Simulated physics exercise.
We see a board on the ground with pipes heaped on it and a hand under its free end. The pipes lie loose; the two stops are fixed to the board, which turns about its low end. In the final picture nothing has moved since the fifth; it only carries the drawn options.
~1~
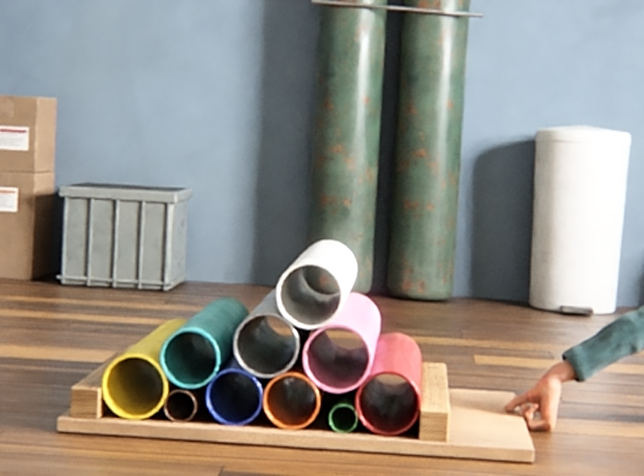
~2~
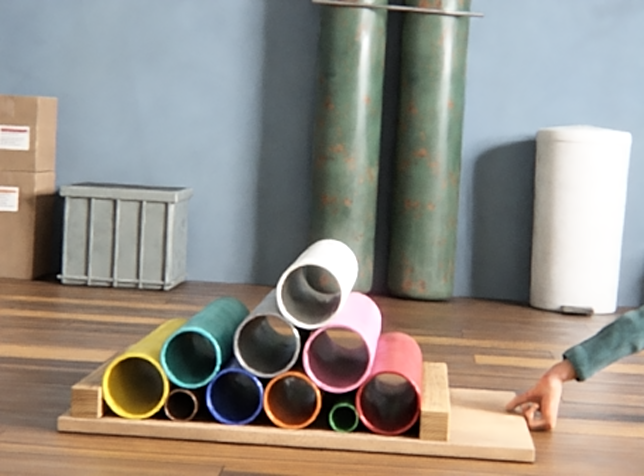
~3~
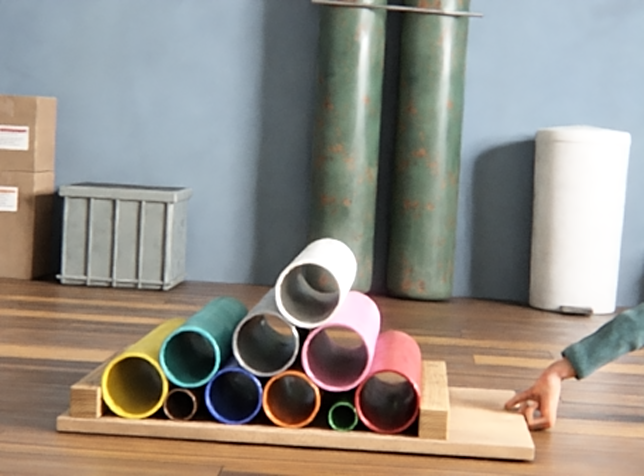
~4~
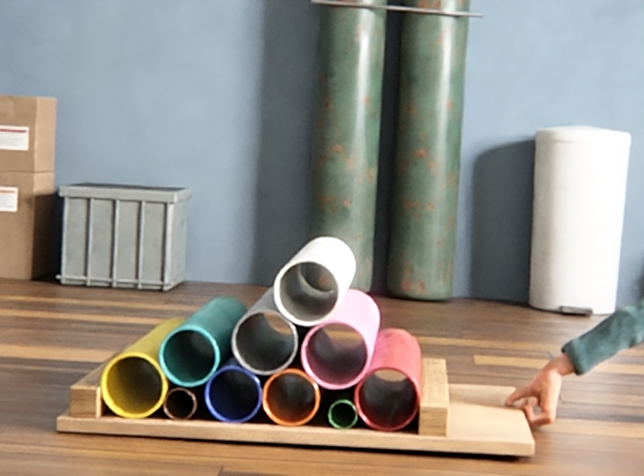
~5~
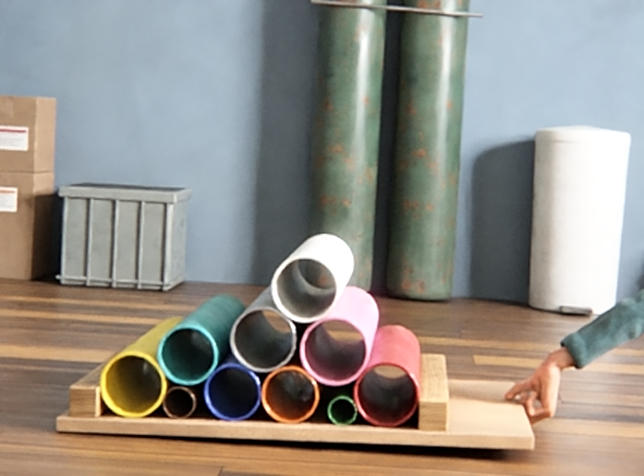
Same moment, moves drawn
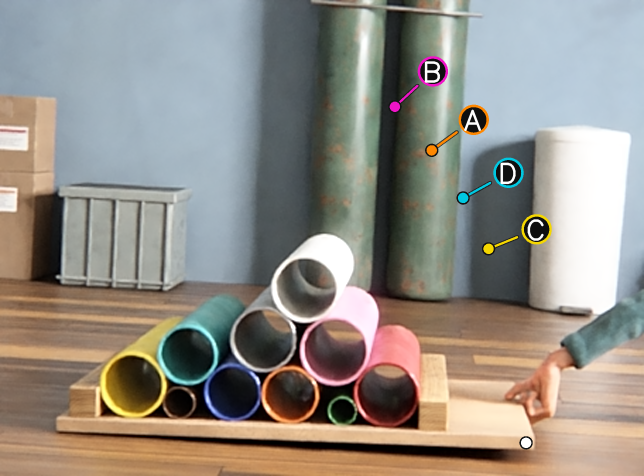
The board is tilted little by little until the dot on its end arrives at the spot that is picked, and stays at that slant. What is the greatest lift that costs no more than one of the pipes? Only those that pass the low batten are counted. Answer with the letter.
At most to A.
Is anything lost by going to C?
No, at C.
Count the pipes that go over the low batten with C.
It comes to none.
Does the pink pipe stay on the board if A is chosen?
Yes, with A.
On the copy, A at (432, 151); B at (395, 107); C at (488, 249); D at (463, 198); the white dot at (526, 443).
On A. First, board at 21°.
Then, board at 39°.
Finally, board at 39°, none over the low batten.
By contrast, B four over the low batten (turquoise, grey, pink, white); C none over the low batten; D none over the low batten.
